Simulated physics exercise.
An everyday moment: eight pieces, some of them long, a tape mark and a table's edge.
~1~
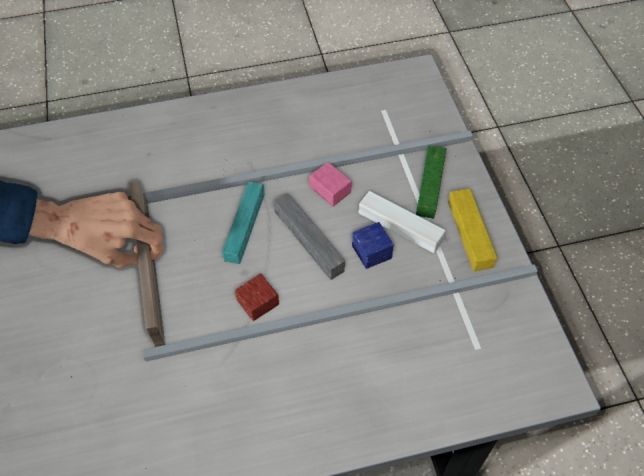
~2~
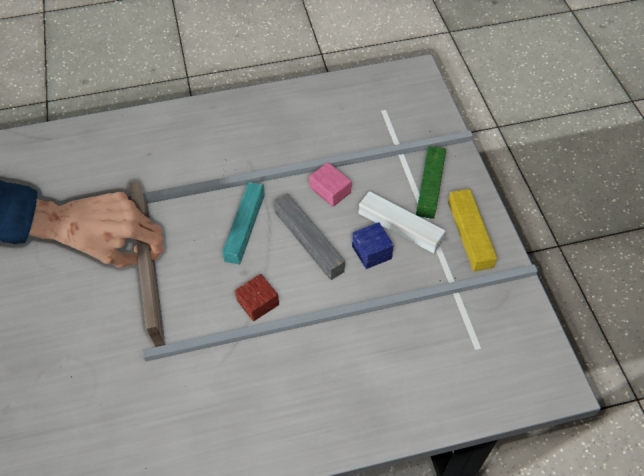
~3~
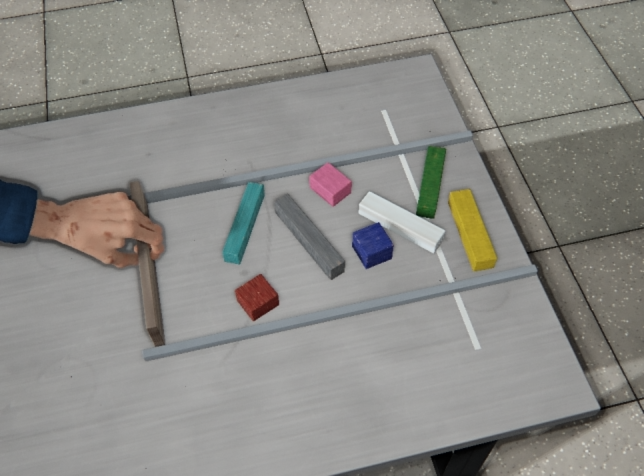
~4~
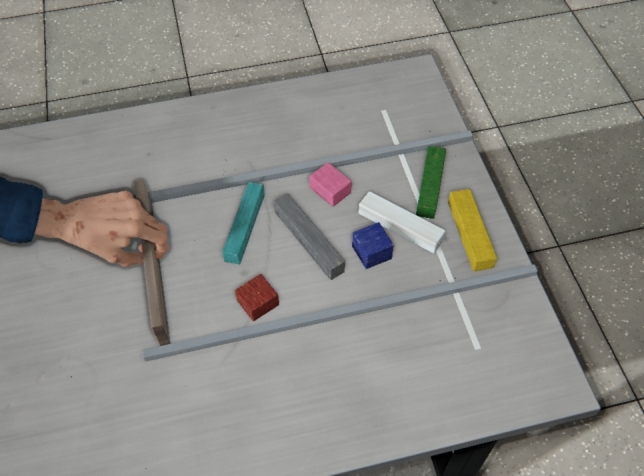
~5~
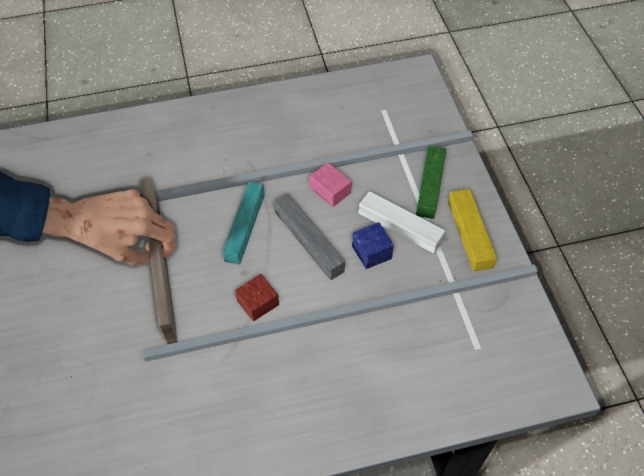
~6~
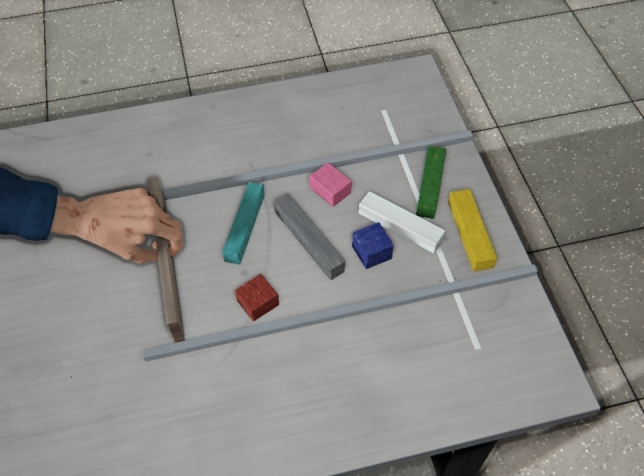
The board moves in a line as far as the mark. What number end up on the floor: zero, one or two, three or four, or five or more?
The number that fall off is one or two.
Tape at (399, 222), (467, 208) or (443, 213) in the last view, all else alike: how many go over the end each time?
The counts: 0, 4 and 2.
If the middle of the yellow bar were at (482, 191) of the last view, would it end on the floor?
Then it goes over.
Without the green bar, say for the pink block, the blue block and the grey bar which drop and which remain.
The pink block is kept, the blue block is kept, the grey bar remains up.
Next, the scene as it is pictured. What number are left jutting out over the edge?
It comes to 2.
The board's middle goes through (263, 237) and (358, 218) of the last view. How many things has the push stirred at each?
2 and 8.
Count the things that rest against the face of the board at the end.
It touches 2.
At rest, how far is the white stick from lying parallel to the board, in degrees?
Roughly 30° out of line.
Early on, none off yet; yellow bar at rest near (472, 229); green bar at rest near (431, 182); white stick at rest near (401, 222).
Finally, the number that fall off is one or two; lost, yellow bar.
